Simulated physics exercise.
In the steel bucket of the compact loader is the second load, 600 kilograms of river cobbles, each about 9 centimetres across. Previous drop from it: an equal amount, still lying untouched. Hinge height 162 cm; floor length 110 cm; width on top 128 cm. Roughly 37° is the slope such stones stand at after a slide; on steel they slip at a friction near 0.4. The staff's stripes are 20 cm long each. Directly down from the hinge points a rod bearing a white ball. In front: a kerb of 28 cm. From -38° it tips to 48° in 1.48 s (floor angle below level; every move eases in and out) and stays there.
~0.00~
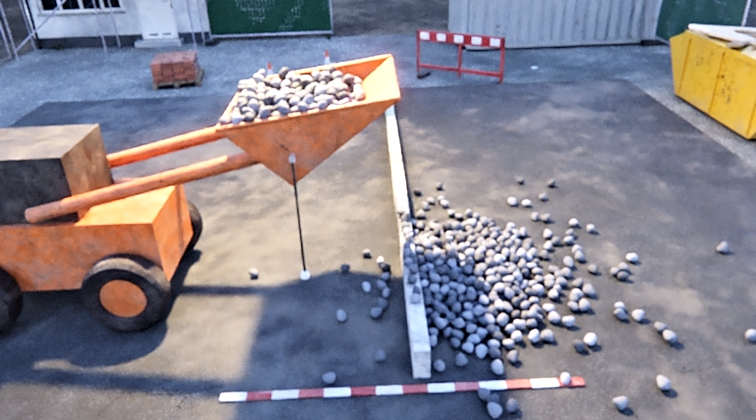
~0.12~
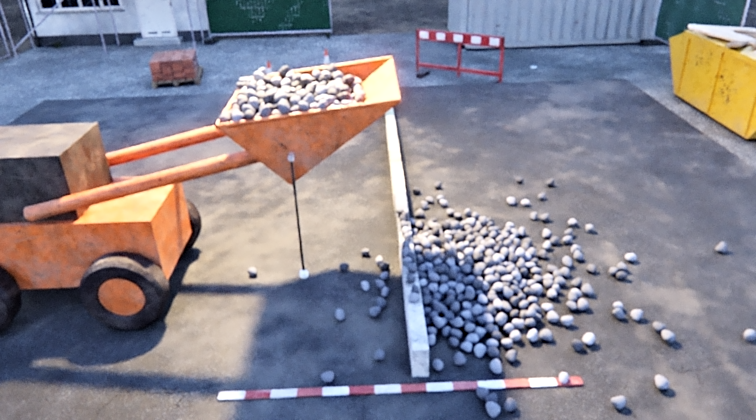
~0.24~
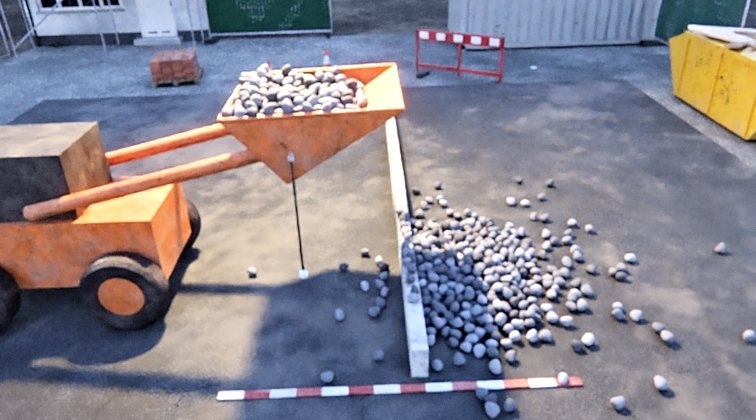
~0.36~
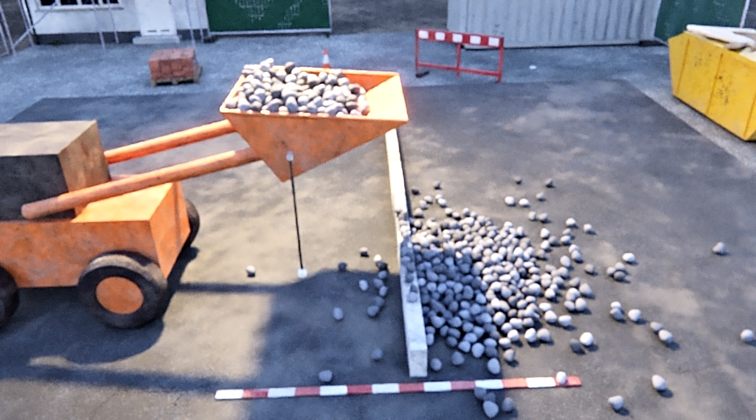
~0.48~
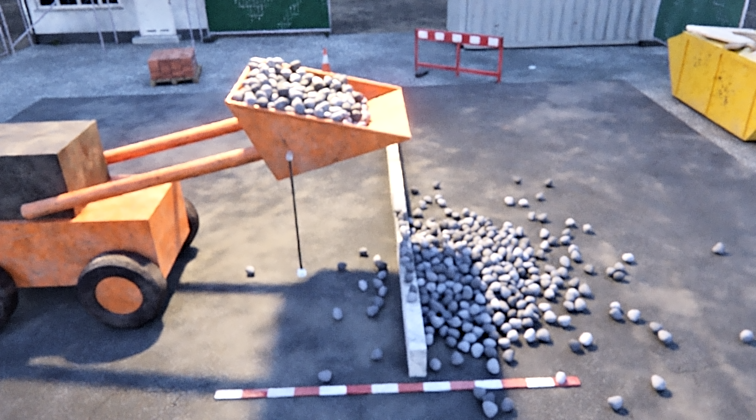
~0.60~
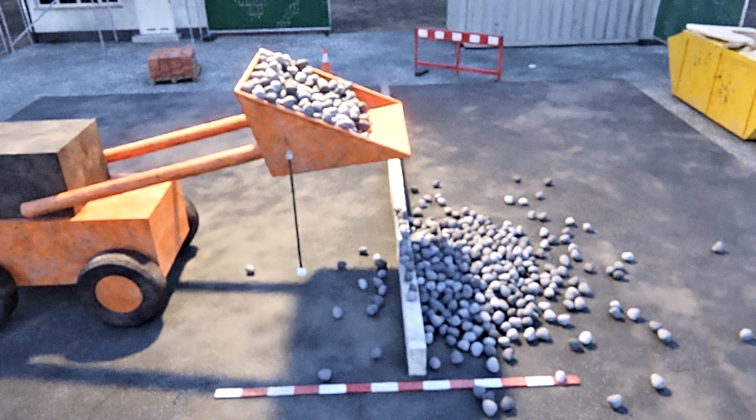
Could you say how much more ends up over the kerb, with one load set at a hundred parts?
I'd put it at 42 parts in every hundred.
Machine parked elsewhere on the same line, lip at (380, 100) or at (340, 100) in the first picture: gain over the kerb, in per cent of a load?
First some 15, then 0 per cent.
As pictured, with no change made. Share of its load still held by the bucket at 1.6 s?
It holds some 25 per cent.
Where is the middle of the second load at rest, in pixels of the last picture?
In the last view, somewhere near (394, 263).
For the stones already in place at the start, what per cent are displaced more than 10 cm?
Estimate: 10 %, roughly.
After 1.1 s the floor is at 35°; in per cent of one load, 97 in the bucket, 9 on this side of the kerb, 94 over the kerb; the foremost stones are at (652, 280).
After 1.6 s the floor is at 48°; in per cent of one load, 27 in the bucket, 64 on this side of the kerb, 109 over the kerb; the foremost stones are at (652, 280).
After 1.9 s the floor is at 48°; in per cent of one load, 0 in the bucket, 68 on this side of the kerb, 131 over the kerb; the foremost stones are at (652, 280).
After 4.7 s the floor is at 48°; in per cent of one load, 0 in the bucket, 63 on this side of the kerb, 136 over the kerb; the foremost stones are at (652, 280). Net gain over the kerb, 42.
